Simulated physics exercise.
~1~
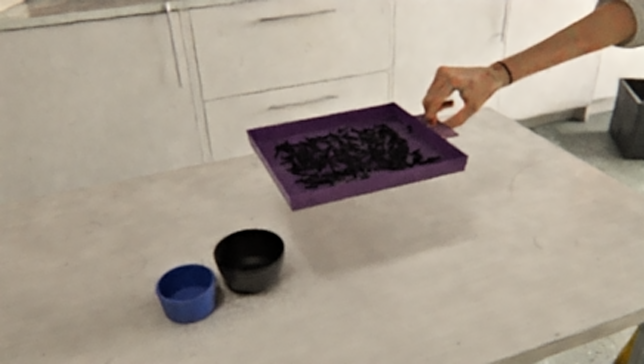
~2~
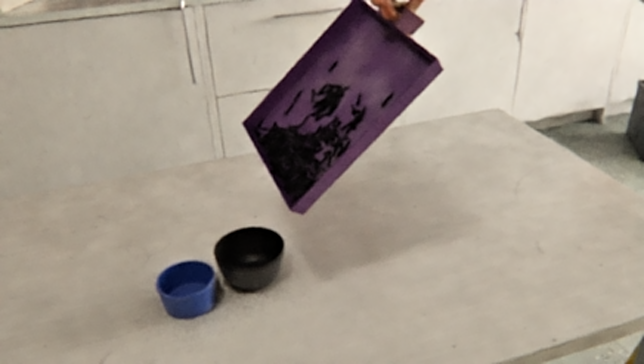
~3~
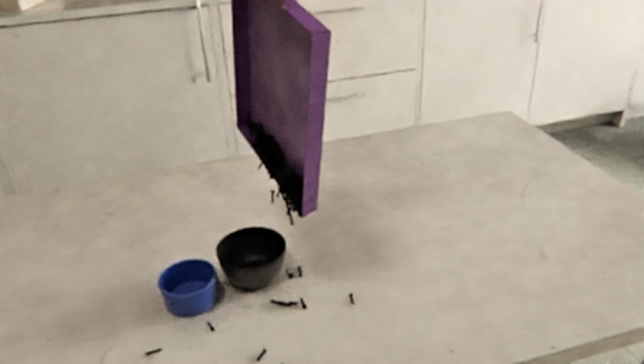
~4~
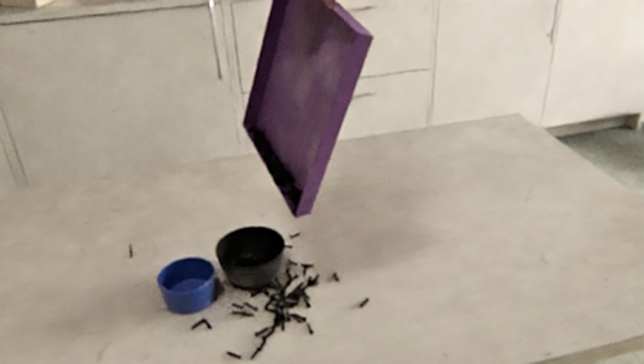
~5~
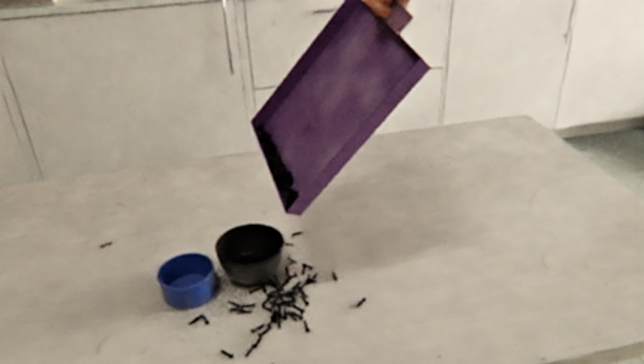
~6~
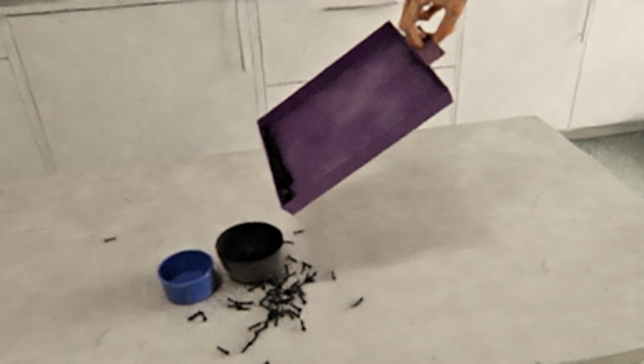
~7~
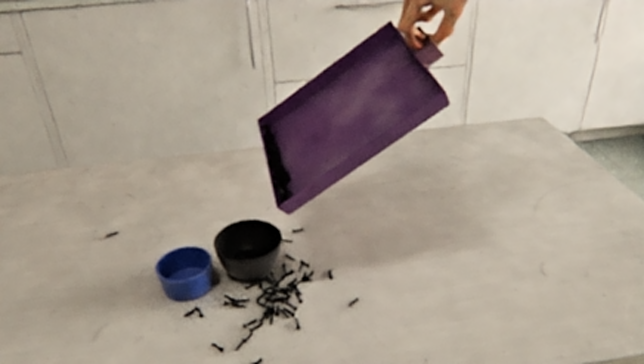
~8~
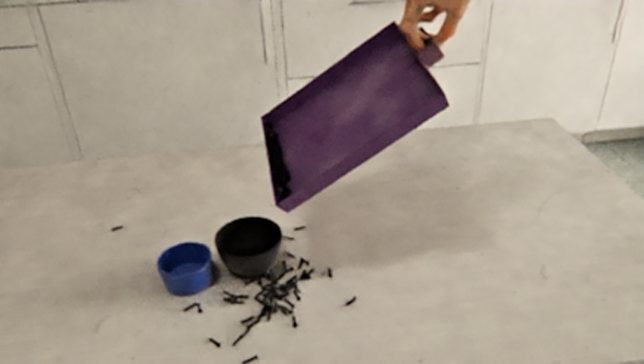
In a kitchen with pale cabinets, a light grey table is seen from slightly above as the view drifts gently sideways. A hand at the upper right holds a purple tray of many small black screws above the table, with a blue dish and a larger black bowl at the lower left. The hand tips the tray steeply leftward until it is nearly upright, and screws slide to its lower edge and spill out. Some land in the black bowl, while many scatter on the table beside it. The hand then eases the tray partway back and holds it still, tilted, with screws left along its lower edge and the blue dish empty.
